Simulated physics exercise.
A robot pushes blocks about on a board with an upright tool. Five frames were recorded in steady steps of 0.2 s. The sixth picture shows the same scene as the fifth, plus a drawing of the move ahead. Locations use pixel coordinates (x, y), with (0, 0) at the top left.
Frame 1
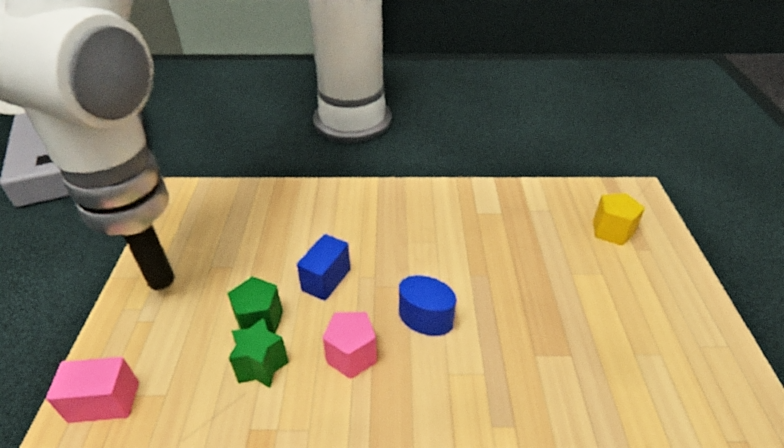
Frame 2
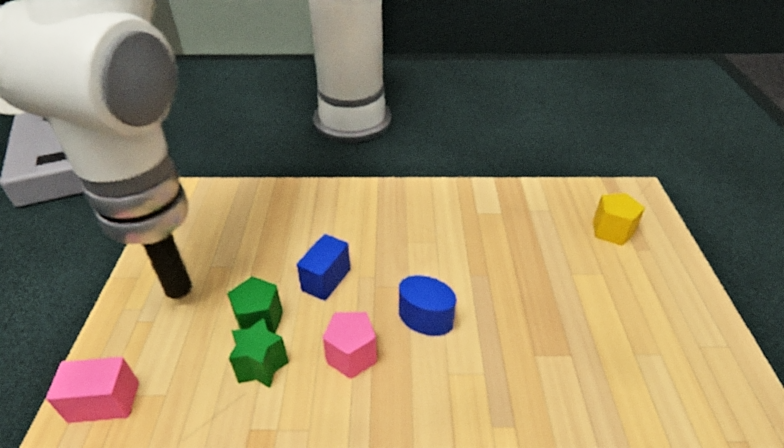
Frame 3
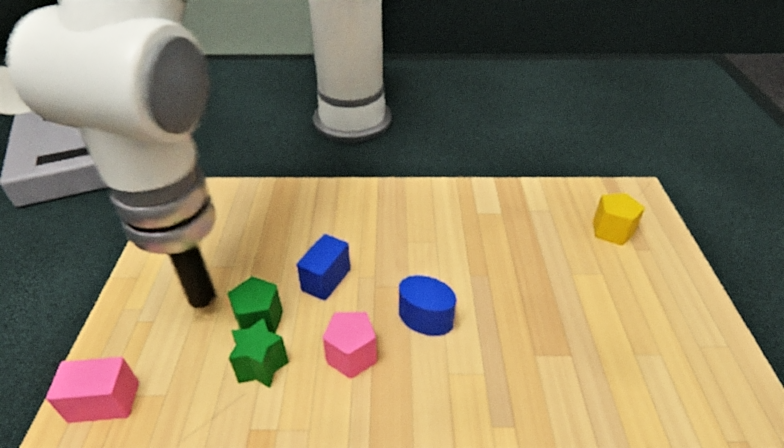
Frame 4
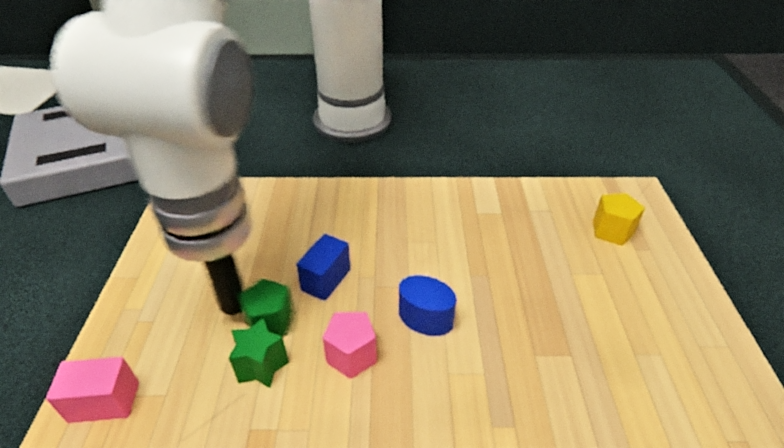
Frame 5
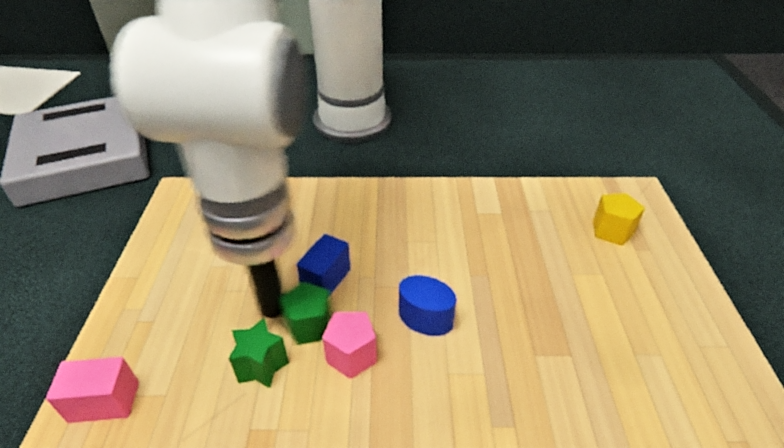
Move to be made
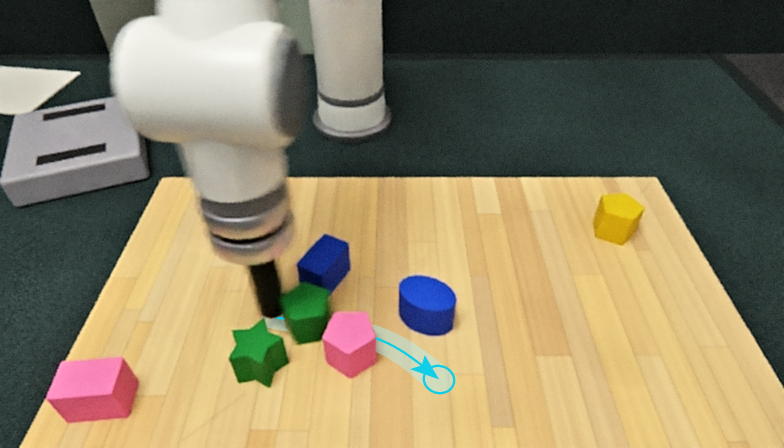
A robot arm moves right across the board and pushes the green pentagon to the right.
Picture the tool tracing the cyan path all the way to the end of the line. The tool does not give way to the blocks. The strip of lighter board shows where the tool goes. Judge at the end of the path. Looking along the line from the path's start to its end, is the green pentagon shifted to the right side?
I expect not.
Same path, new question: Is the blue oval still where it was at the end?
In short: No.
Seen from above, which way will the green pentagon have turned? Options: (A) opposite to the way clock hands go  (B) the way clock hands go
I'll go with A - opposite to the way clock hands go.
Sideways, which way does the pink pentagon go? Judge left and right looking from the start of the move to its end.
It moves off to the right.
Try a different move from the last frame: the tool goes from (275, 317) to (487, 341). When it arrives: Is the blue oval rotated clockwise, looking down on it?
No.
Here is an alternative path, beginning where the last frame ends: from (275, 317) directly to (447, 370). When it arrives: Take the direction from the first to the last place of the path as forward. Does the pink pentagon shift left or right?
Right.
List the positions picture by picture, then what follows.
In the first picture, tool's lower end at (161, 281); green star at (254, 341); green pentagon at (252, 295); pink pentagon at (349, 330); blue oval at (428, 292).
In the second picture, tool at (179, 289); blocks still.
In the third picture, tool at (202, 298); blocks still.
In the fourth picture, tool at (234, 305); green pentagon at (264, 297).
In the fifth picture, tool at (273, 308); green star at (254, 341); green pentagon at (305, 300); pink pentagon at (349, 330); blue oval at (428, 292).
Drawn move, from (275, 317) through (332, 327) and (389, 344) to (439, 379).
On the path given first. One third of the way, tool at (332, 318); green pentagon at (367, 301), turned 30° anticlockwise; pink pentagon at (377, 340), turned 55° clockwise.
Two thirds of the way, tool at (389, 335); green pentagon at (423, 306), turned 65° anticlockwise; pink pentagon at (387, 351), turned 85° clockwise; blue oval at (458, 283), turned 25° anticlockwise.
At the end, tool at (440, 370); green star still; green pentagon at (444, 313), turned 100° anticlockwise; pink pentagon at (393, 363), turned 115° clockwise; blue oval at (462, 280), turned 30° anticlockwise.
